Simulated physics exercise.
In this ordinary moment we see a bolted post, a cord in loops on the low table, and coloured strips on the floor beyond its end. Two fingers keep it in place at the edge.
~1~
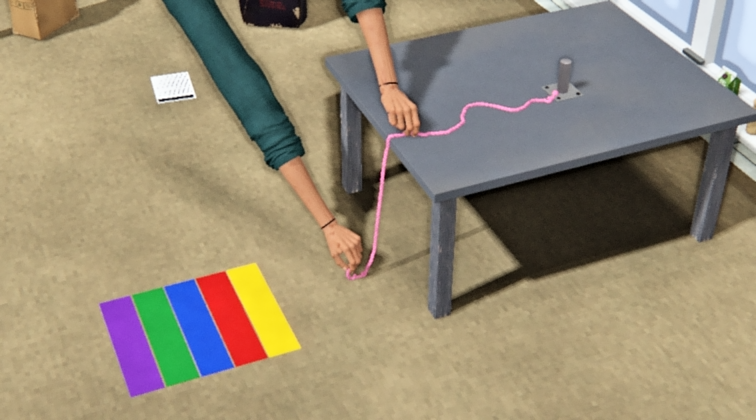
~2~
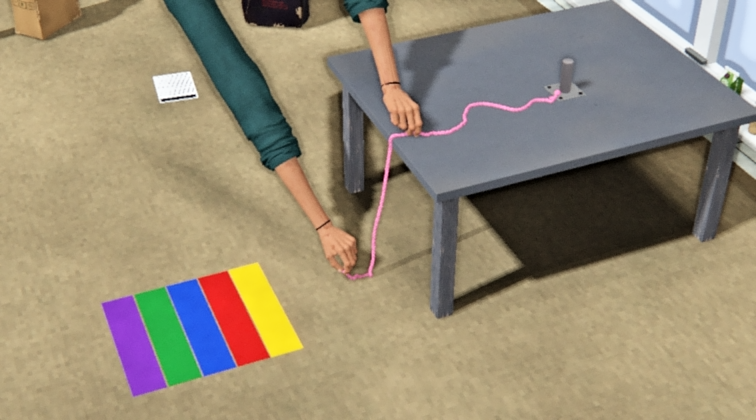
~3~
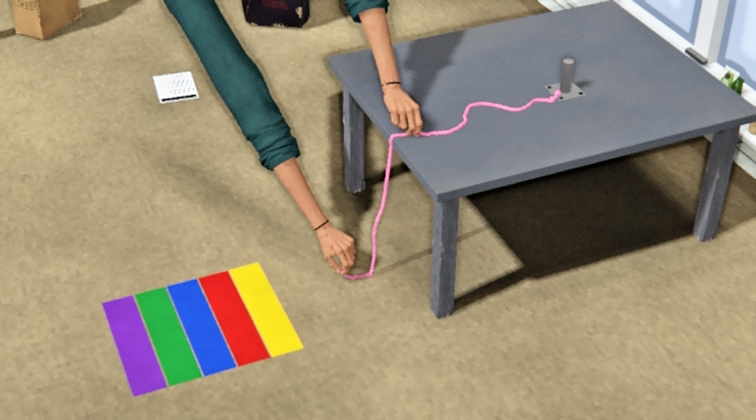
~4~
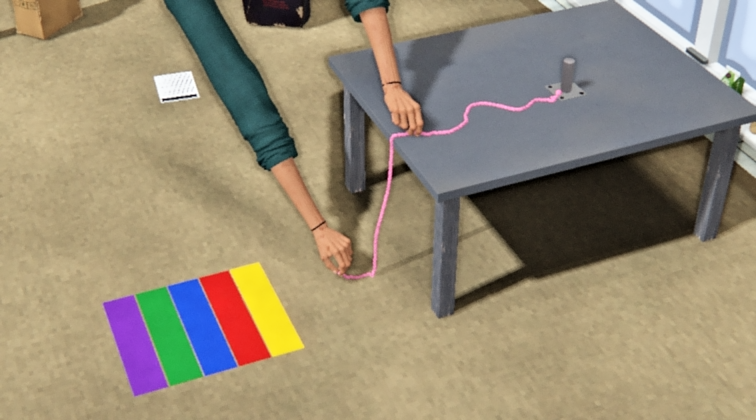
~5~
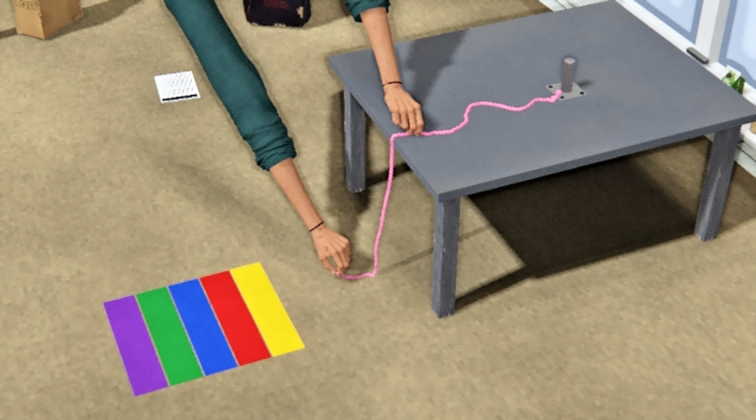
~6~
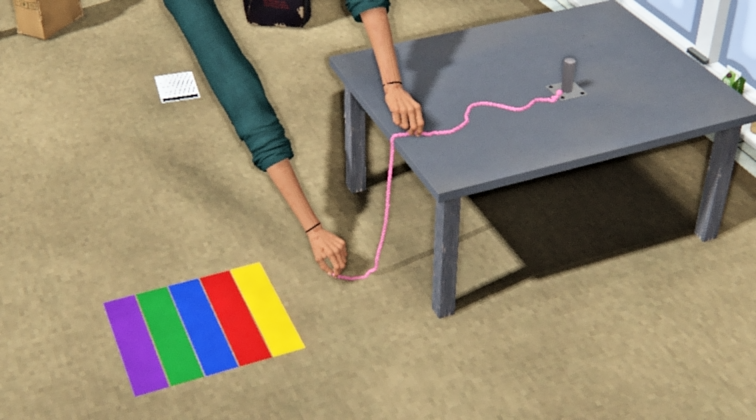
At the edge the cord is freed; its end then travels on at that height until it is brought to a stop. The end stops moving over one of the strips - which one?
The blue strip.
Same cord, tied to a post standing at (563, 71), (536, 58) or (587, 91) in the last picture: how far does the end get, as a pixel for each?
Places per try: (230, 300); (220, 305); (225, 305).
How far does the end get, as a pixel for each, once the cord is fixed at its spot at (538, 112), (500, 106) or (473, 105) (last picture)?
Approximately (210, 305), (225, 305) and (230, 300), respectively.
Soon after, end near (262, 293); over yellow.
Then, end near (223, 304); over red.
At full stretch, end near (200, 310); over blue. The end stops over the blue strip.
